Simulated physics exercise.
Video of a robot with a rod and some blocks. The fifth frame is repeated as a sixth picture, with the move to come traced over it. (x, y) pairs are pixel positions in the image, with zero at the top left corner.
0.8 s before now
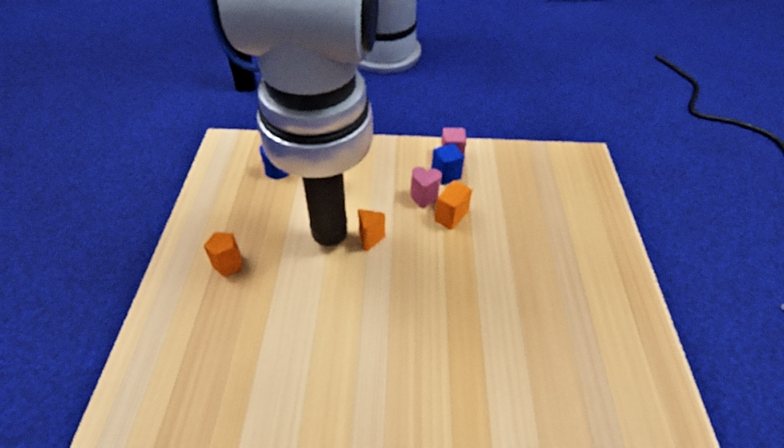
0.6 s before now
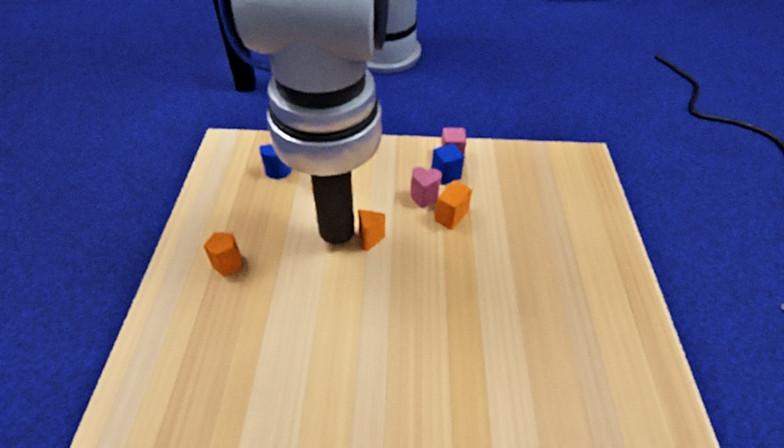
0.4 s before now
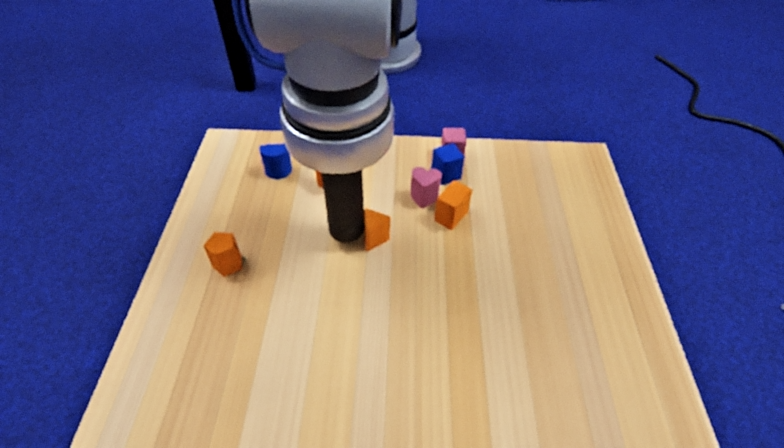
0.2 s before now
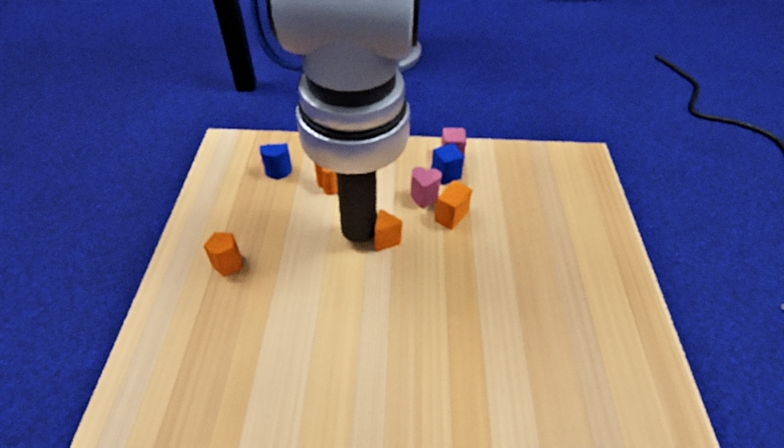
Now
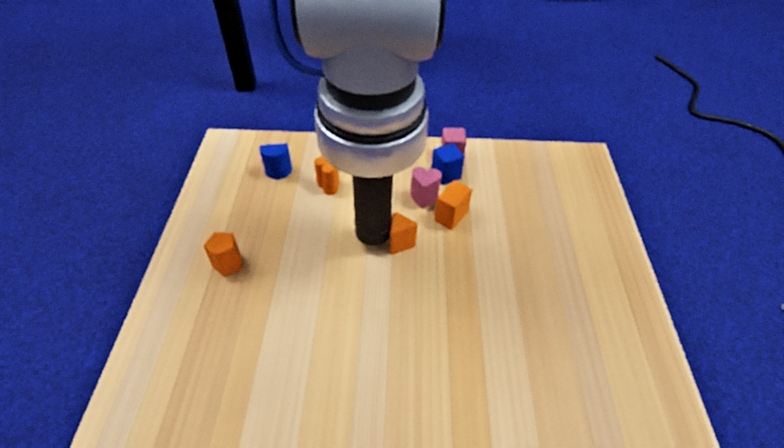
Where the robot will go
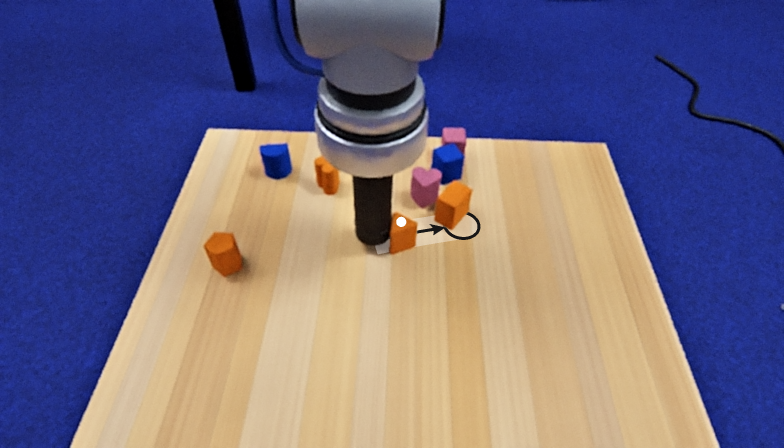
Robot arm with a black rod moving right across a wooden board, nudging an orange triangular piece slightly right among scattered blocks.
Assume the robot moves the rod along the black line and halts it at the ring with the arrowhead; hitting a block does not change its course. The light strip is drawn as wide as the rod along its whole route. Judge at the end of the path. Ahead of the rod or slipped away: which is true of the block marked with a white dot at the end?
Final position: To the side or behind.
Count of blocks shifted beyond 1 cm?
It looks like two blocks will be pushed more than about 1 cm.
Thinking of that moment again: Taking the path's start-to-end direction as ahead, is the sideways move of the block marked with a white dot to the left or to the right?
It shifts rightward.
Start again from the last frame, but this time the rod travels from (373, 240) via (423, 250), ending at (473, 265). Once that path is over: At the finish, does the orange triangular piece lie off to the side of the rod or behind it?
No
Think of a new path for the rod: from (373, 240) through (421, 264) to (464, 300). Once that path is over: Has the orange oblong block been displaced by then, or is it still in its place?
By the last moment, the orange oblong block will still be in its place.
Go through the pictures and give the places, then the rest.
The first frame shows tip of the rod at (330, 233), middles of tops, orange triangular piece at (370, 217), pink heart-shaped block at (426, 175), orange oblong block at (455, 193).
The second frame shows rod at (337, 231), nothing pushed.
The third frame shows rod at (347, 229), orange triangular piece at (374, 217).
The fourth frame shows rod at (359, 229), orange triangular piece at (386, 219).
The fifth frame shows rod at (373, 232), orange triangular piece at (401, 222), pink heart-shaped block at (426, 175), orange oblong block at (455, 193).
The line goes from (373, 240) directly to (462, 225); the dot is on the orange triangular piece.
On the path given first. One third of the way, rod at (405, 226); orange triangular piece at (433, 221), turned 30° clockwise.
Two thirds of the way, rod at (435, 221); orange triangular piece at (459, 222), turned 50° clockwise; orange oblong block at (463, 190).
At the end, rod at (463, 217); orange triangular piece at (470, 224), turned 70° clockwise; pink heart-shaped block unmoved; orange oblong block at (488, 183), turned 15° anticlockwise.
